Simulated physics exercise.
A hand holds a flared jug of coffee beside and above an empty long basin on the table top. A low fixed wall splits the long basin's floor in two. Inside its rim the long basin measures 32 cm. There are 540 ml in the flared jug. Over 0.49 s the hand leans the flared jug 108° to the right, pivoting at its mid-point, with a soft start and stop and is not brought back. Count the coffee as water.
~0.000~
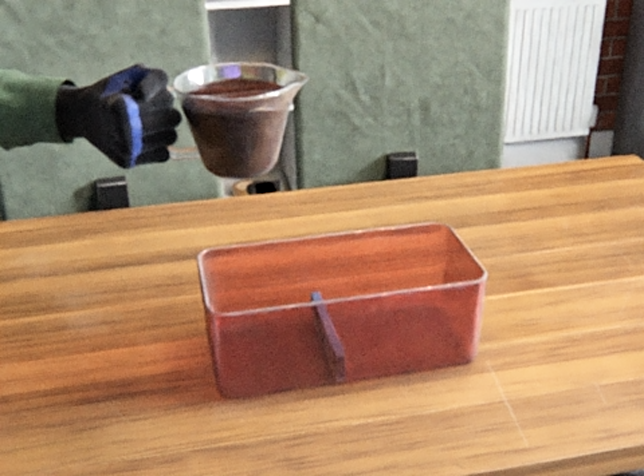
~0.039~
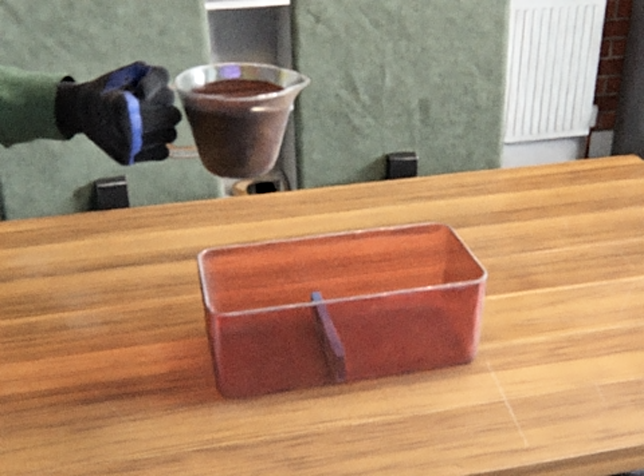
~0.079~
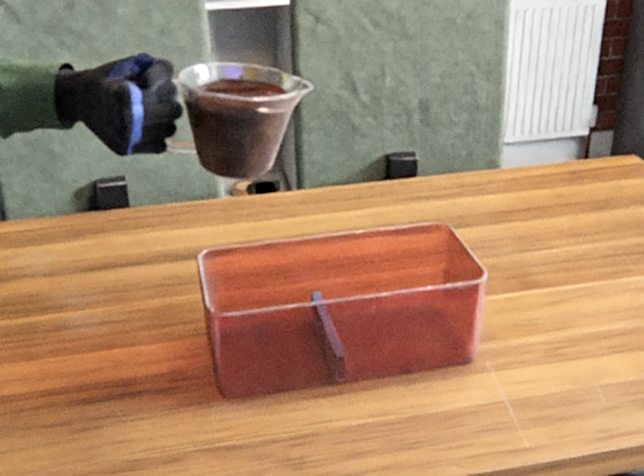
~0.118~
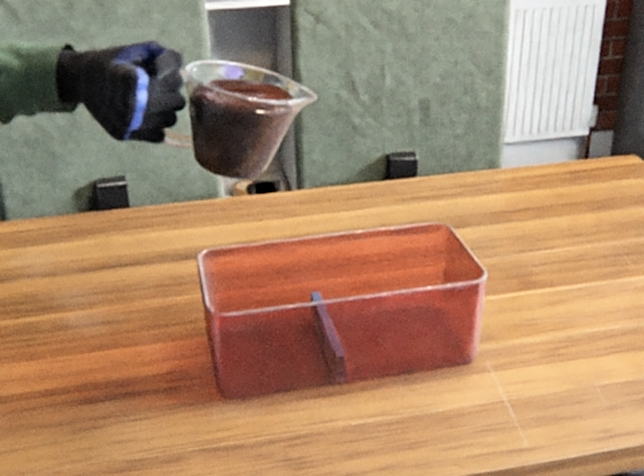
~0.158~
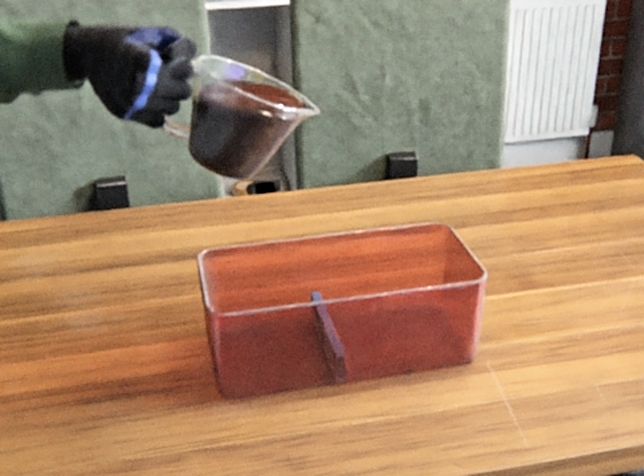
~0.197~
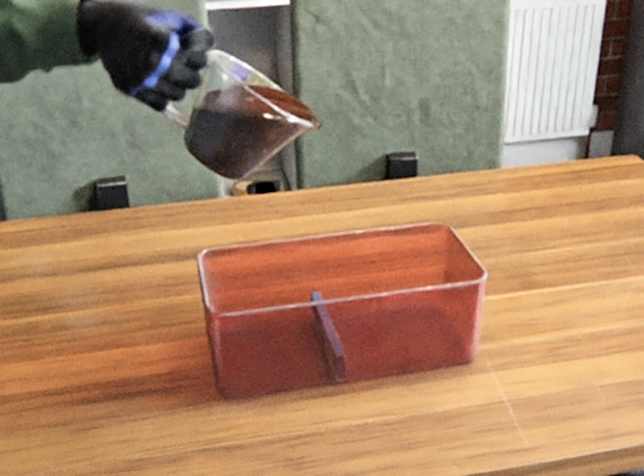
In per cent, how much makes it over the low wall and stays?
The far part has some 80 per cent.
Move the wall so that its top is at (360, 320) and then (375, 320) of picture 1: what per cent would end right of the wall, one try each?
In turn about 35 and 20 per cent.
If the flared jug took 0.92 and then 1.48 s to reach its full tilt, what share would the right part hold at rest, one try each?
First 85, then 90 per cent.
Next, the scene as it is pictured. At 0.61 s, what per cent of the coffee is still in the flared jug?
Near 1 in a hundred.
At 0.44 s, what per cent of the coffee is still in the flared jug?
Near 24 in a hundred.
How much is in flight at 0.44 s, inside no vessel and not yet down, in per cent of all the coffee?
About 46 per cent.
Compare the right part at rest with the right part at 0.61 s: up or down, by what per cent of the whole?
The share moves up, by some 3 per cent.
After 0.44 s the tilt is 105° and 24 per cent is still to pour, 0 is left of the wall and 30 right of it.
After 0.61 s the tilt is 108° and 1 per cent is still to pour, 10 is left of the wall and 77 right of it.
After 0.79 s the tilt is 108° and 0 per cent is still to pour, 14 is left of the wall and 81 right of it.
After 0.99 s the tilt is 108° and 0 per cent is still to pour, 15 is left of the wall and 80 right of it.
In the end 15 per cent lies left of the wall, 80 right of it and 5 outside.
